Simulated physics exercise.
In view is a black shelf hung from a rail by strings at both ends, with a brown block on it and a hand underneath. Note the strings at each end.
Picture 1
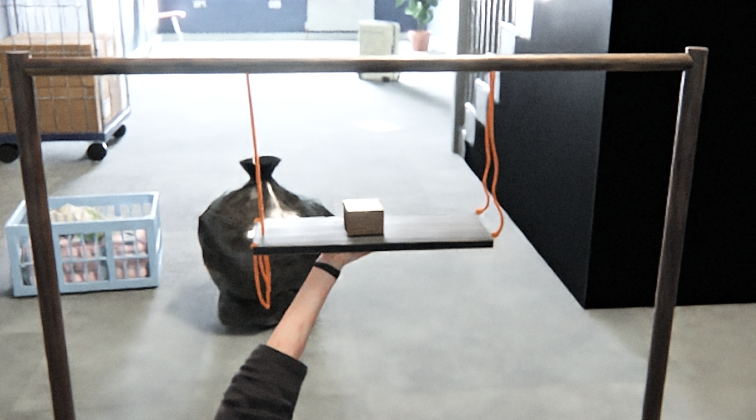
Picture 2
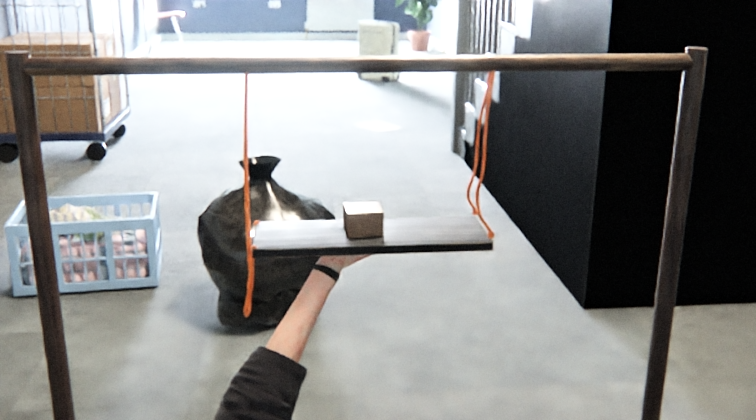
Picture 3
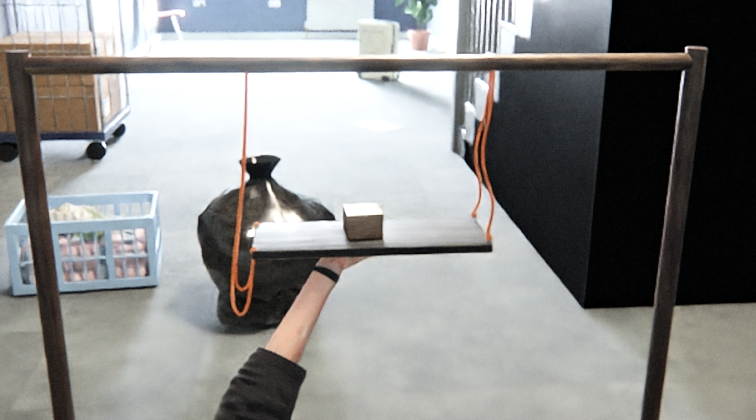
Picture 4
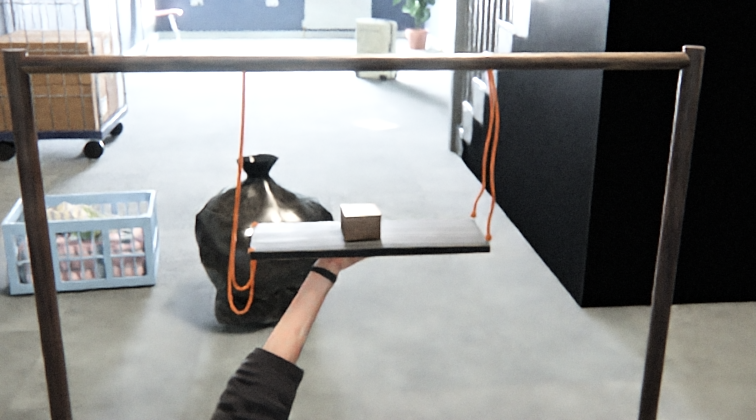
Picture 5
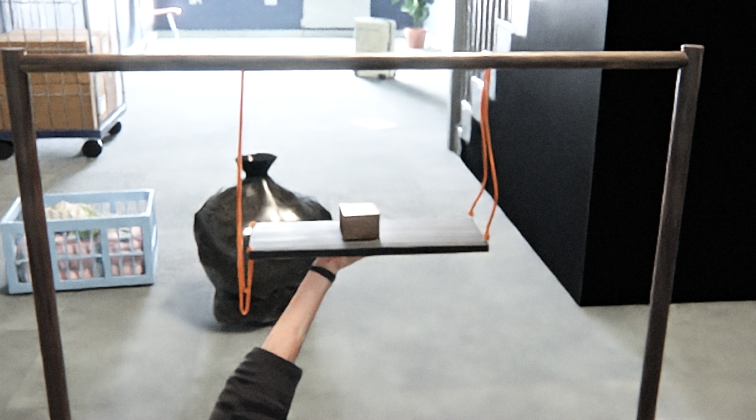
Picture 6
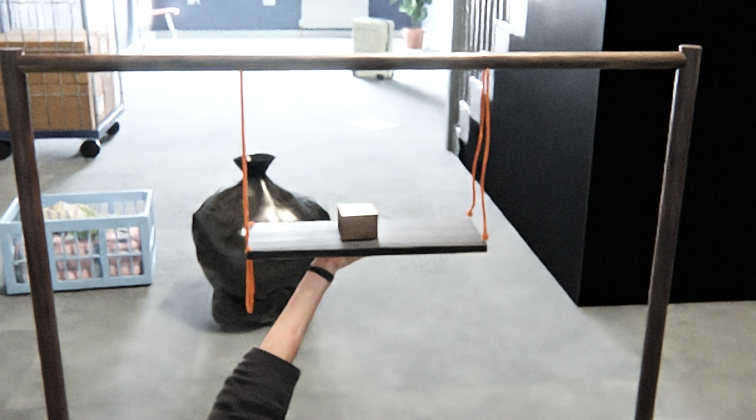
A hand holding up a black shelf with a brown block on it, slack orange strings swaying slightly at both ends.
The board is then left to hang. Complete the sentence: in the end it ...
In the end it has gone off the left.
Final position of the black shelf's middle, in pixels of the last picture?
It finishes at (400, 301).
Then, 0.42 s past the final frame, board tipped 18° down to the left; block sliding near (255, 288).
Then, 0.96 s past the final frame, board tipped 47° down to the left; block on the floor.
Then, 1.50 s past the final frame, board tipped 37° down to the left; block on the floor.
When it is over, board tipped 38° down to the left; block on the floor. The brown block falls from the left end.
